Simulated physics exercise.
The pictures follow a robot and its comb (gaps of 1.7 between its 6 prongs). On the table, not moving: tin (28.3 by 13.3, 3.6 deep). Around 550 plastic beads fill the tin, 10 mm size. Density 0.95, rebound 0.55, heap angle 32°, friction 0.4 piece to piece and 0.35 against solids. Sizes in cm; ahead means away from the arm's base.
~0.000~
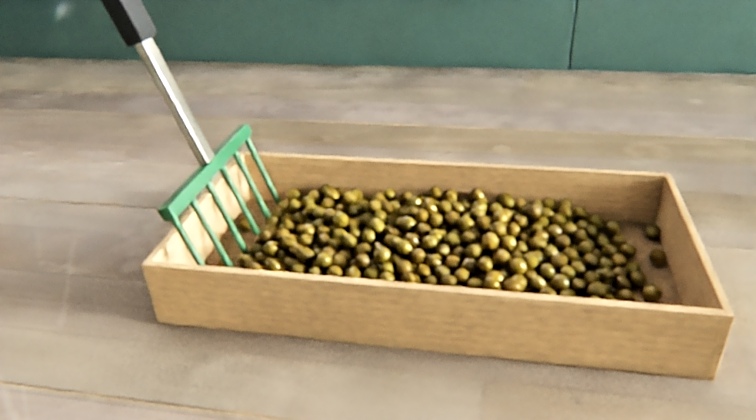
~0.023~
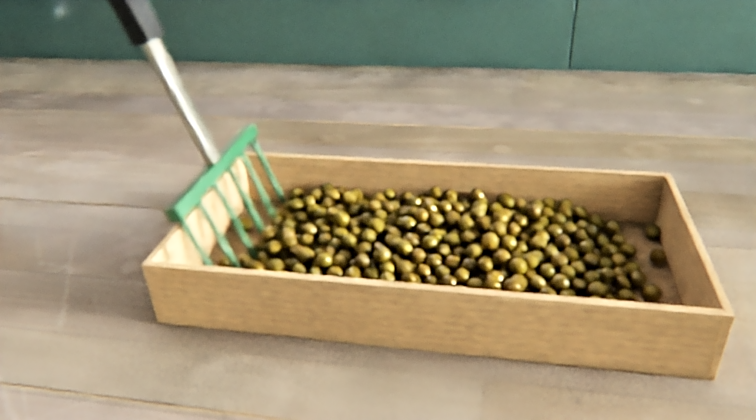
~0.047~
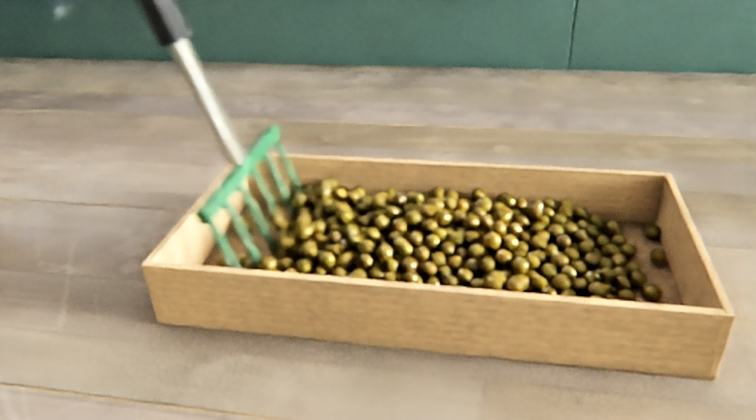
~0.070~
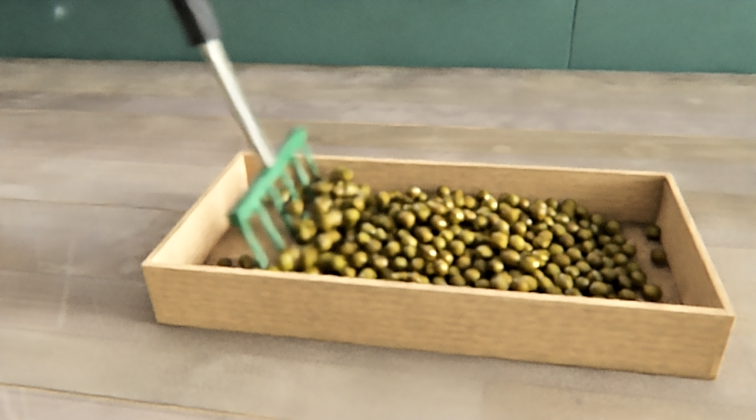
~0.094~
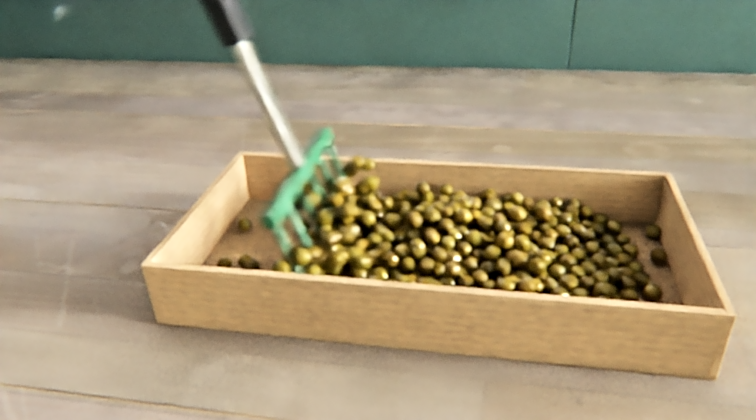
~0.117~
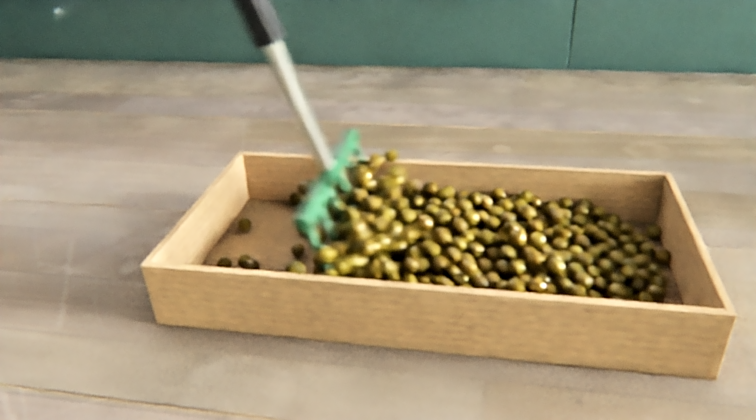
The footage shows a green comb on a metal rod moving rightward from the left end of a wooden tray, pushing small olive-green beads into a higher heap and leaving a mostly bare patch with a few strays behind it.
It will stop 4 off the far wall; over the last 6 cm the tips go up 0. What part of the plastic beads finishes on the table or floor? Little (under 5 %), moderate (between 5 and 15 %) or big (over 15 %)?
On the table or floor the share is big, over 15 %.
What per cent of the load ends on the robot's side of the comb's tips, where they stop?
About 40 per cent.
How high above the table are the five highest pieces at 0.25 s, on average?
About 6 cm.
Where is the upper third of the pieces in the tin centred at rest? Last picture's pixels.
Near (647, 248).
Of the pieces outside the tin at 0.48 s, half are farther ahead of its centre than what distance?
Some 20 cm.
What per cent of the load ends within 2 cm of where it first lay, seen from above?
Roughly 5 per cent.
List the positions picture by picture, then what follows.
Comb bar at (211, 167), sloping 71°; upper third of the load around (429, 241), from x 220 to 660, top at y 190; 549 in the tin, in the first frame.
Comb bar at (217, 167), sloping 71°; upper third of the load around (423, 241), from x 220 to 660, top at y 190, in the second frame.
Comb bar at (243, 168), sloping 71°; upper third of the load around (409, 238), from x 220 to 660, top at y 185, in the third frame.
Comb bar at (271, 170), sloping 71°; upper third of the load around (406, 236), from x 220 to 660, top at y 175, in the fourth frame.
Comb bar at (301, 172), sloping 71°; upper third of the load around (414, 232), from x 220 to 660, top at y 165, in the fifth frame.
Comb bar at (330, 173), sloping 71°; upper third of the load around (414, 227), from x 220 to 670, top at y 155; 549 in the tin, in the sixth frame.
After 0.18 s, sloping 71°, highest piece 7 above the table; 549 in the tin.
After 0.25 s, sloping 71°, highest piece 7 above the table; 546 in the tin, 3 in flight or on the tool.
After 0.48 s, sloping 71°, highest piece 5 above the table; 422 in the tin, 121 on the table or floor, 6 in flight or on the tool.
After 1.18 s, sloping 71°, highest piece 5 above the table; 422 in the tin, 127 on the table or floor.
At rest, 422 in the tin, 127 on the table or floor. That is 23 % on the table or floor.
